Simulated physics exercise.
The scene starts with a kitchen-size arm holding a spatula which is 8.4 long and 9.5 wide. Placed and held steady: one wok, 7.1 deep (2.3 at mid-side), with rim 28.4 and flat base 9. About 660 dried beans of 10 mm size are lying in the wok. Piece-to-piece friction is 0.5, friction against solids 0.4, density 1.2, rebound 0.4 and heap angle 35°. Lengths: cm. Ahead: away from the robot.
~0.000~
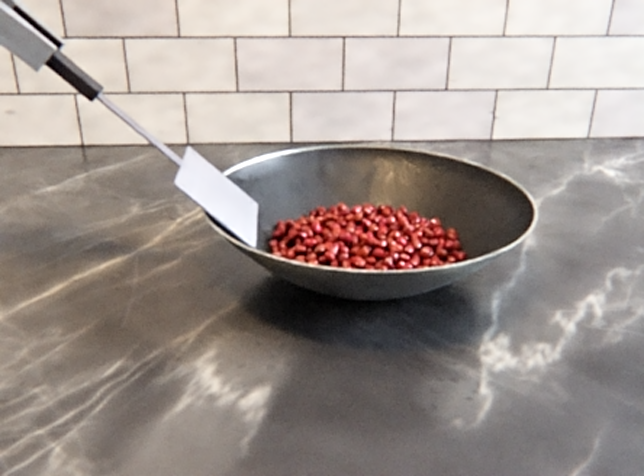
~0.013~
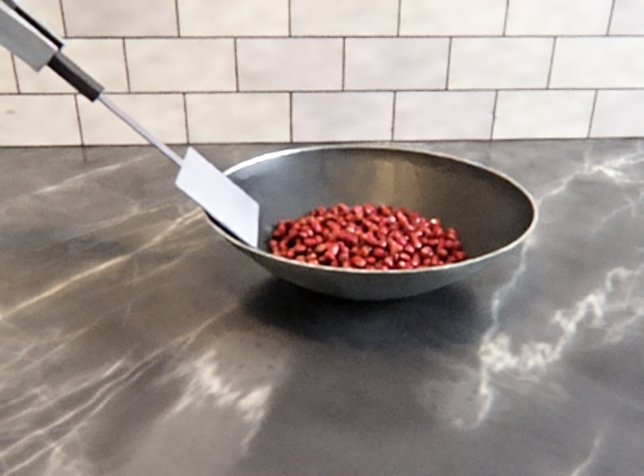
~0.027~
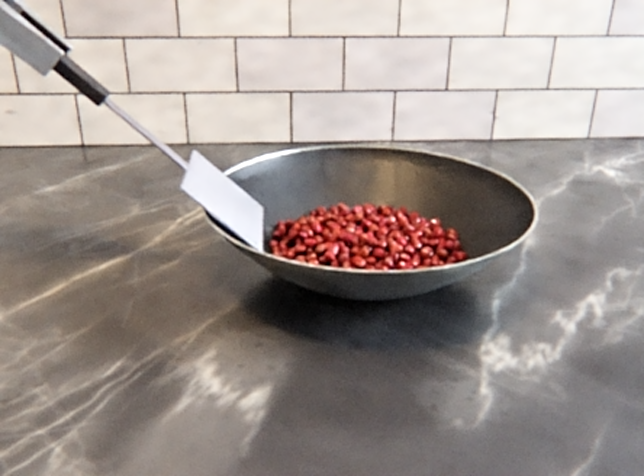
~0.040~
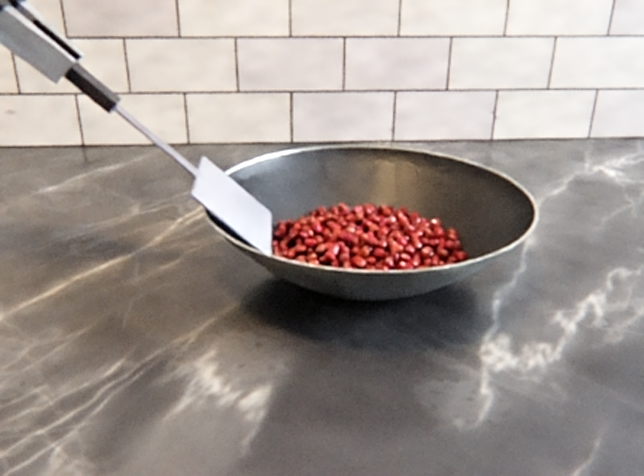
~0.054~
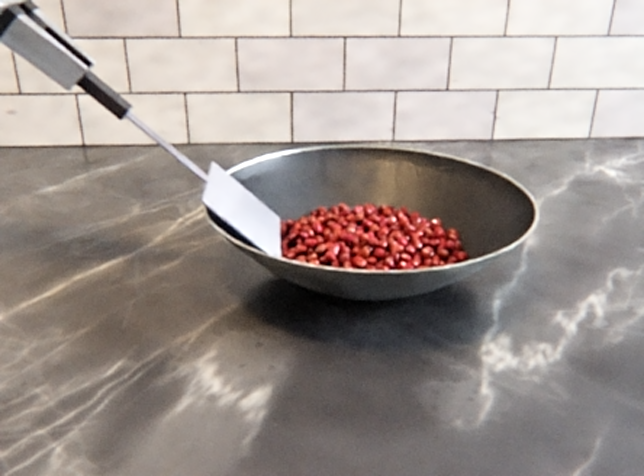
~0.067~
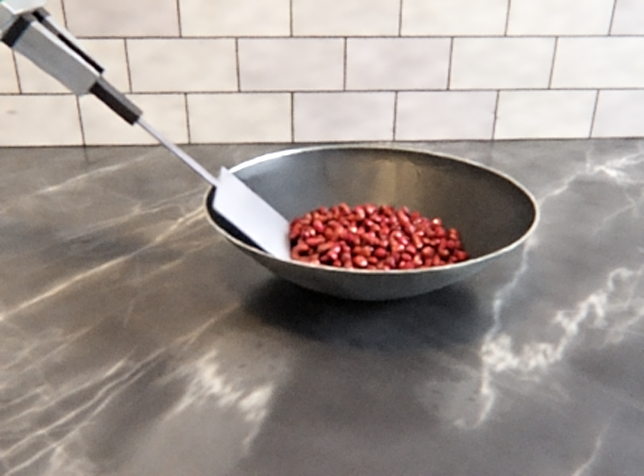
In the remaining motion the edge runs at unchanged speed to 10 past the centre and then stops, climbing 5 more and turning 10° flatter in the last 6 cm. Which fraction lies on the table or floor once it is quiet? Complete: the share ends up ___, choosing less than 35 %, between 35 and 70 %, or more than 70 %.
The share ends up less than 35 %.
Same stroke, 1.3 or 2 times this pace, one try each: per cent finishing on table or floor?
Some 35 and 50 per cent.
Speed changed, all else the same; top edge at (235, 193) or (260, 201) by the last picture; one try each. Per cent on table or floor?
Try one roughly 40 per cent; try two roughly 45 per cent.
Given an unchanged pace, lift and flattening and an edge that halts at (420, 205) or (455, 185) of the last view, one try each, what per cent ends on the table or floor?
0 % and 15 %.
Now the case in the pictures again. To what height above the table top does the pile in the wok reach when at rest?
7.0 cm.
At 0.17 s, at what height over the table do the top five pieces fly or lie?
Roughly 5 centimetres.
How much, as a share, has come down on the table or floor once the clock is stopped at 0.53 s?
15 %.
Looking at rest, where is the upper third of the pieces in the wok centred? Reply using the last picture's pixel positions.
Close to pixel (460, 223).
After 0.17 s, sloping 44°, highest piece 6 above the table; 658 in the wok.
After 0.28 s, sloping 41°, highest piece 8 above the table; 658 in the wok.
After 0.53 s, sloping 34°, highest piece 10 above the table; 483 in the wok, 94 on the table or floor, 81 on the blade or in flight.
After 1.58 s, sloping 34°, highest piece 7 above the table; 483 in the wok, 175 on the table or floor.
In the end, 483 in the wok, 175 on the table or floor. That is 27 % on the table or floor.
